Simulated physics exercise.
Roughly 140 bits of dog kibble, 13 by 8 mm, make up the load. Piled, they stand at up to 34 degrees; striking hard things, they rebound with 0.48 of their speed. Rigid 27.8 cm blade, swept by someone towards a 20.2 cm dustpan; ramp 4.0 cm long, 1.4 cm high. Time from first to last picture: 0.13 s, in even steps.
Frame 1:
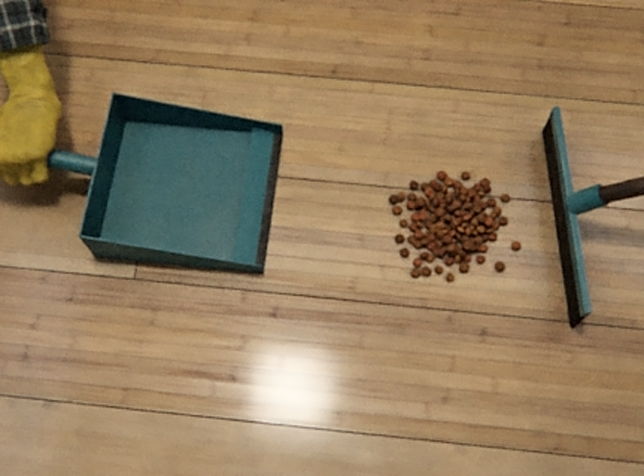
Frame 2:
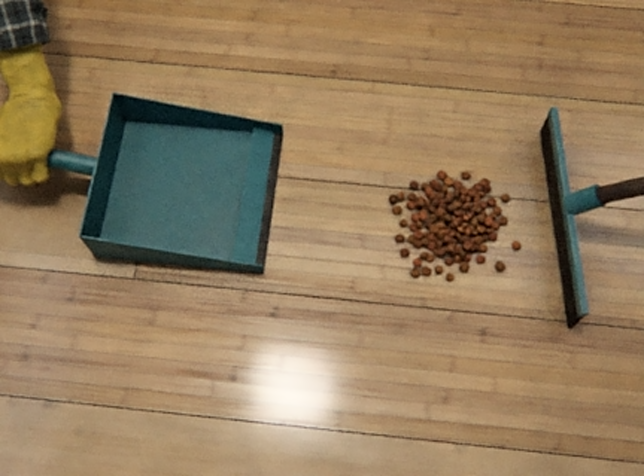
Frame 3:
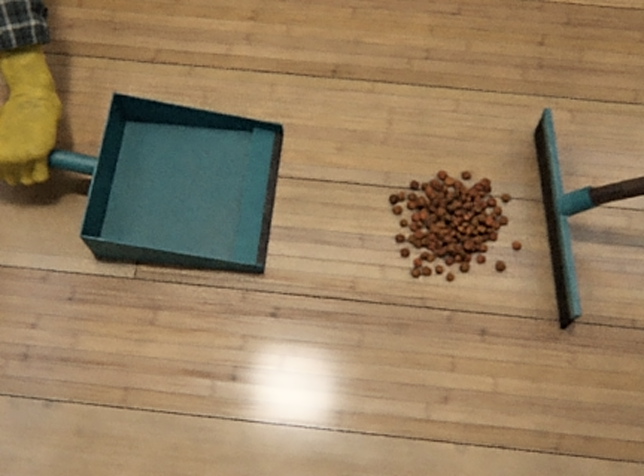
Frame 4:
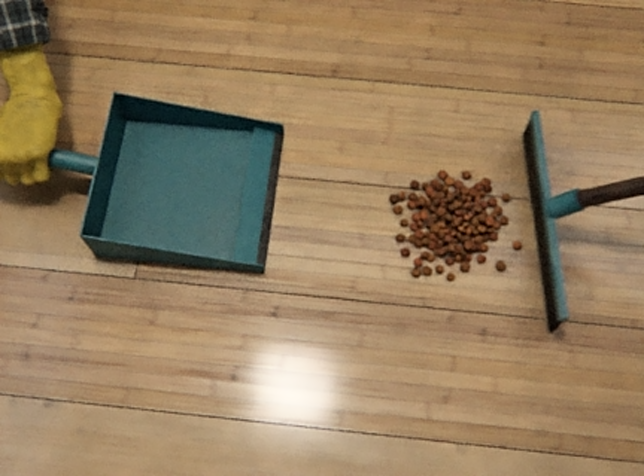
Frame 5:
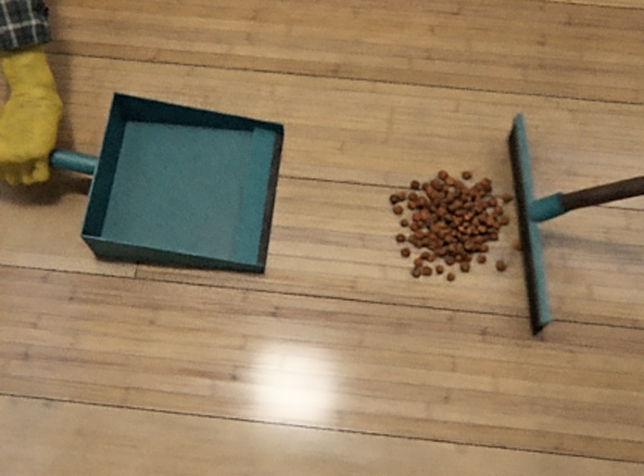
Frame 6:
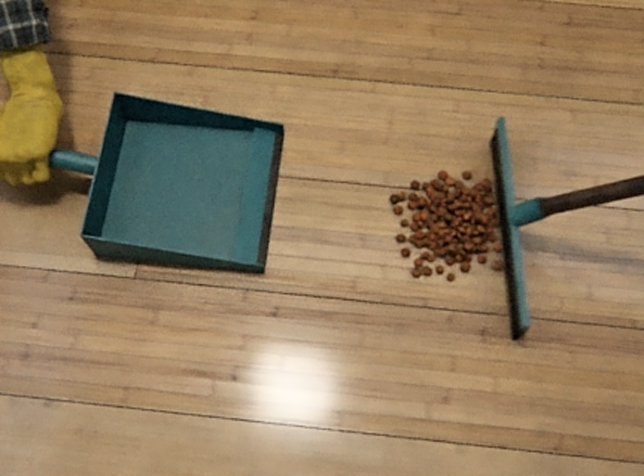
On a wooden floor, a teal blade sliding left to the edge of a brown kibble pile, a gloved hand holding a dustpan.
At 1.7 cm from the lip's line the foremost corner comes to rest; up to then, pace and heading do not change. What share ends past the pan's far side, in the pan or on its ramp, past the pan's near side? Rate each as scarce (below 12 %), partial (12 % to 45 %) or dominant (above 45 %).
Ratings: Past the pan's far side - scarce; in the pan or on its ramp - partial; past the pan's near side - partial.
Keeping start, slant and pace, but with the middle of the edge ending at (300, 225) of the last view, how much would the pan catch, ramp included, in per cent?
That comes to near 35 percent.
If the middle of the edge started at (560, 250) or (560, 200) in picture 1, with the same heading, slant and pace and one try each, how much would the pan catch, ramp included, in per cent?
I'd put it near 30 per cent for the first and near 30 per cent for the second.
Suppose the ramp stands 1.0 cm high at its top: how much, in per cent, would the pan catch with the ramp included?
Then about 30 per cent.
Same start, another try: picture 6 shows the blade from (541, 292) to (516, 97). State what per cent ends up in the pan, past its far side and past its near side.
Split: Pan = 5, far = 20, near = 0.
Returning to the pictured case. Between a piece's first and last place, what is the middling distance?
26 cm or so.
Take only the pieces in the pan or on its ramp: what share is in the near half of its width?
About 80 percent of it.
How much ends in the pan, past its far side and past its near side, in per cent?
In per cent - far side 0, pan 25, near side 35.
Then, 0.16 s after the last picture, middle of the blade 16 cm from the lip; 0 % over the lip, far side 0 %, near side 10 %.
Then, 0.27 s after the last picture, middle of the blade 7 cm from the lip; 0 % over the lip, far side 0 %, near side 25 %.
Then, 0.51 s after the last picture, middle of the blade 3 cm from the lip; 25 % over the lip, far side 0 %, near side 35 %.
In the end, far side 0 %, pan 25 %, near side 35 %, in front of the lip or behind the blade 40 %.
